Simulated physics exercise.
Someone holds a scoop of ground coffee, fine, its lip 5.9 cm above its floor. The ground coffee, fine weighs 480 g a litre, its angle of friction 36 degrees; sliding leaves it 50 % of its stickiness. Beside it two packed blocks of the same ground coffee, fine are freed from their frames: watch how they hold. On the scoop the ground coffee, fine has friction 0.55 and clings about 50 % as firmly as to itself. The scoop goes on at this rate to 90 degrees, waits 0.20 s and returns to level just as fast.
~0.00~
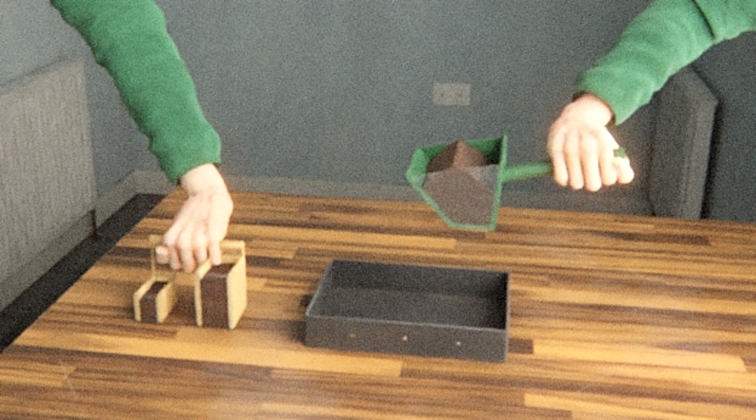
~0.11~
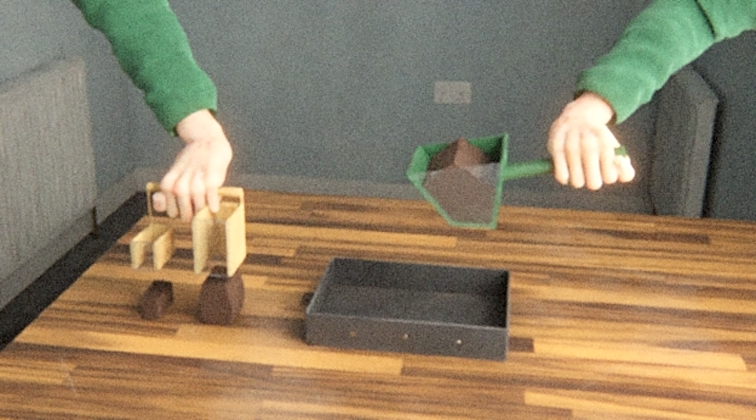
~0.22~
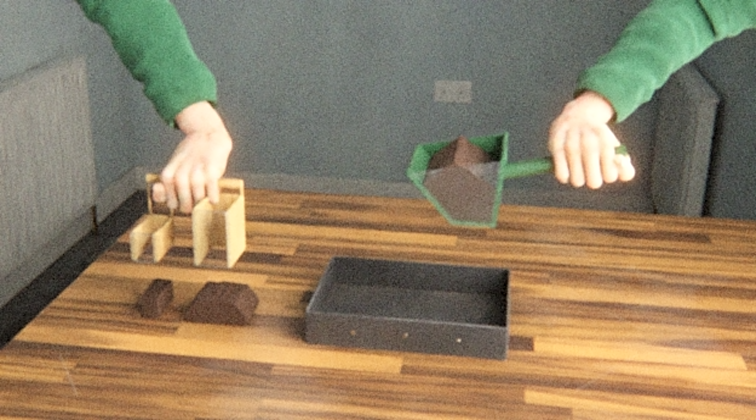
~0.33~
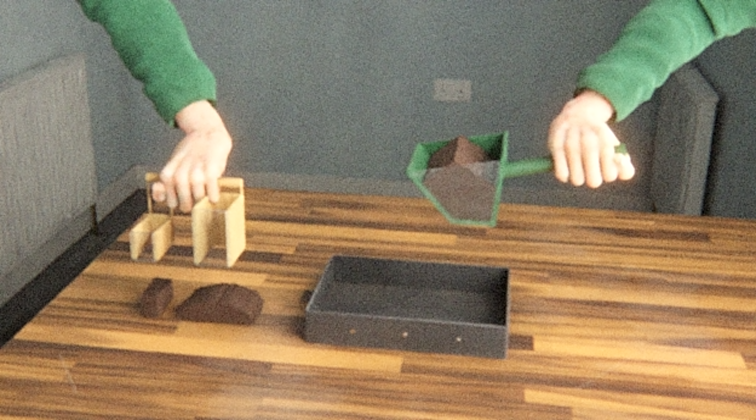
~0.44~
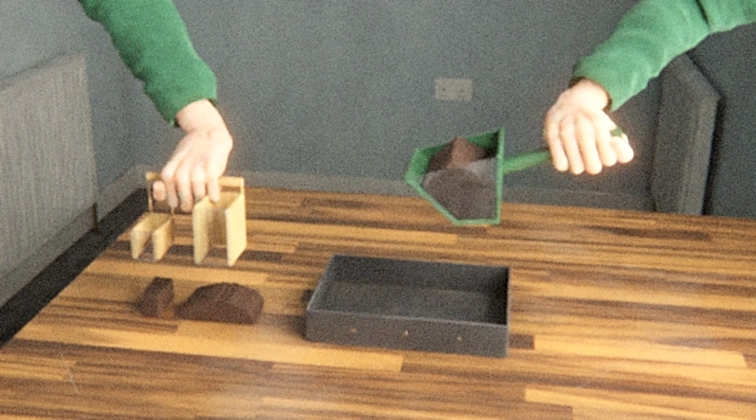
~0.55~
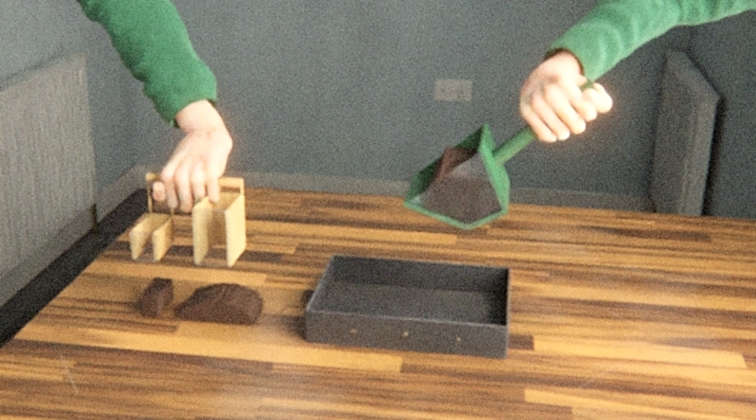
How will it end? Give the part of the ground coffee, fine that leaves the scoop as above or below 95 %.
It comes out above 95 %.
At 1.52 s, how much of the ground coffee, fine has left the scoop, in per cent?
About 100 %.
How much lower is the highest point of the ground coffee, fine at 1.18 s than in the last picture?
Roughly 9.5 cm.
After 0.84 s, the scoop is at 87 degrees and 20 % has left it.
After 1.18 s, the scoop is at 85 degrees and 96 % has left it.
After 1.52 s, the scoop is at 13 degrees and 100 % has left it.
After 1.86 s, the scoop is at 0 degrees and 100 % has left it.
After 1.96 s, the scoop is at 0 degrees and 100 % has left it.
